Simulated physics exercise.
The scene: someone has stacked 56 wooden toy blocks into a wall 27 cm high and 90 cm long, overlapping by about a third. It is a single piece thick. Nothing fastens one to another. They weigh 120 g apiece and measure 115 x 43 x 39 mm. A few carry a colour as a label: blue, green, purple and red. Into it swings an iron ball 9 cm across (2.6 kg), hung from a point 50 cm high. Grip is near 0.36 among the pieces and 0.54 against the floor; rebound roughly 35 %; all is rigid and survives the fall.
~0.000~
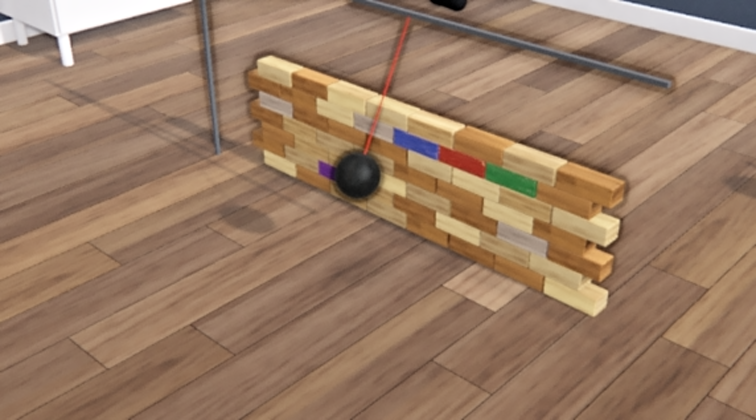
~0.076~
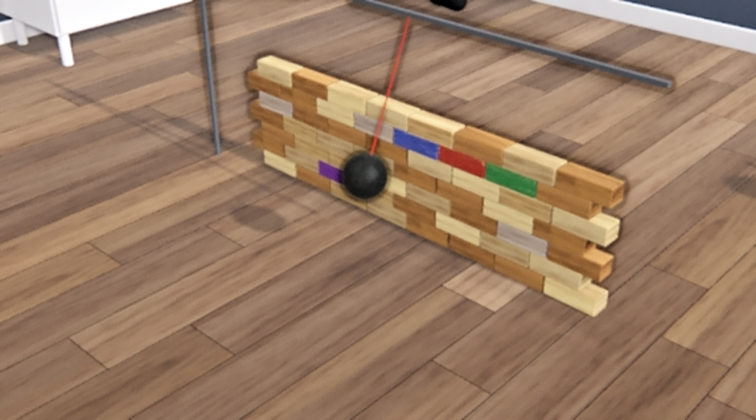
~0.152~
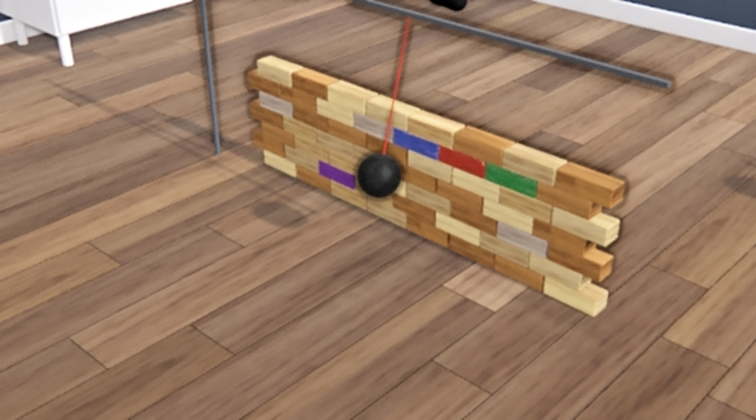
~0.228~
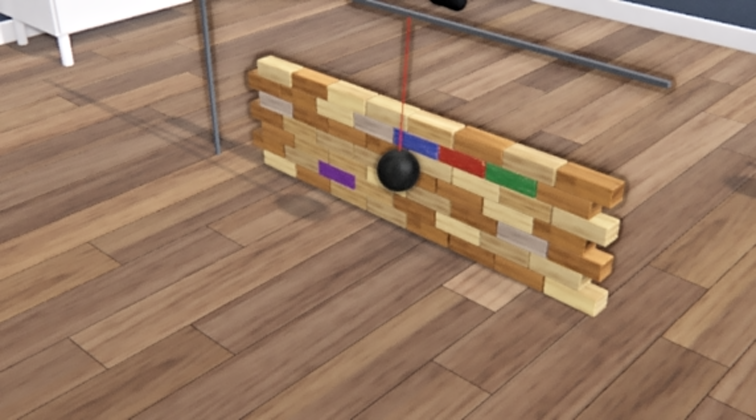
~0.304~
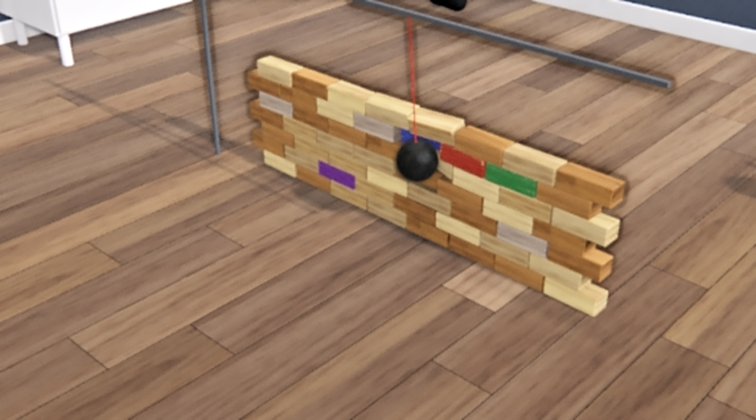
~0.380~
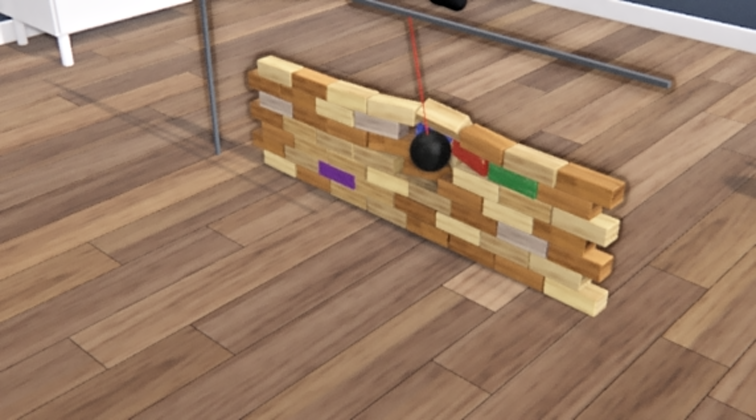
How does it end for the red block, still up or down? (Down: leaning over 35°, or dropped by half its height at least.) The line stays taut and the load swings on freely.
In the end the red block comes down.
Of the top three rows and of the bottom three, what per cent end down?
Top 40, bottom 0 per cent.
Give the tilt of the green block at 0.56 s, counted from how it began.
Some 0°.
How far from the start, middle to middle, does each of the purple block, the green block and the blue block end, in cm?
Moved: Purple 0, green 0, blue 42.
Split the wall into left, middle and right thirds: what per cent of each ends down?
Left 0, middle 50, right 10 per cent.
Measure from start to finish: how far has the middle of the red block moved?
Roughly 21 cm away.
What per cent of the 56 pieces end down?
Roughly 20 per cent of them.
By 0.56 s, line 20° past plumb; 4 of the 56 blocks down; red block tilted 32°; blue block tilted 67°, 13 cm lower.
By 0.80 s, line 1° past plumb; 10 of the 56 blocks down; red block on its side; blue block upside down.
When it is over (1.6 s), line 19° past plumb; 10 of the 56 blocks down; red block on its side; blue block upside down; green block moved 5 mm. In pixels of the last frame, middles, red block near (504, 236), blue block near (479, 152).
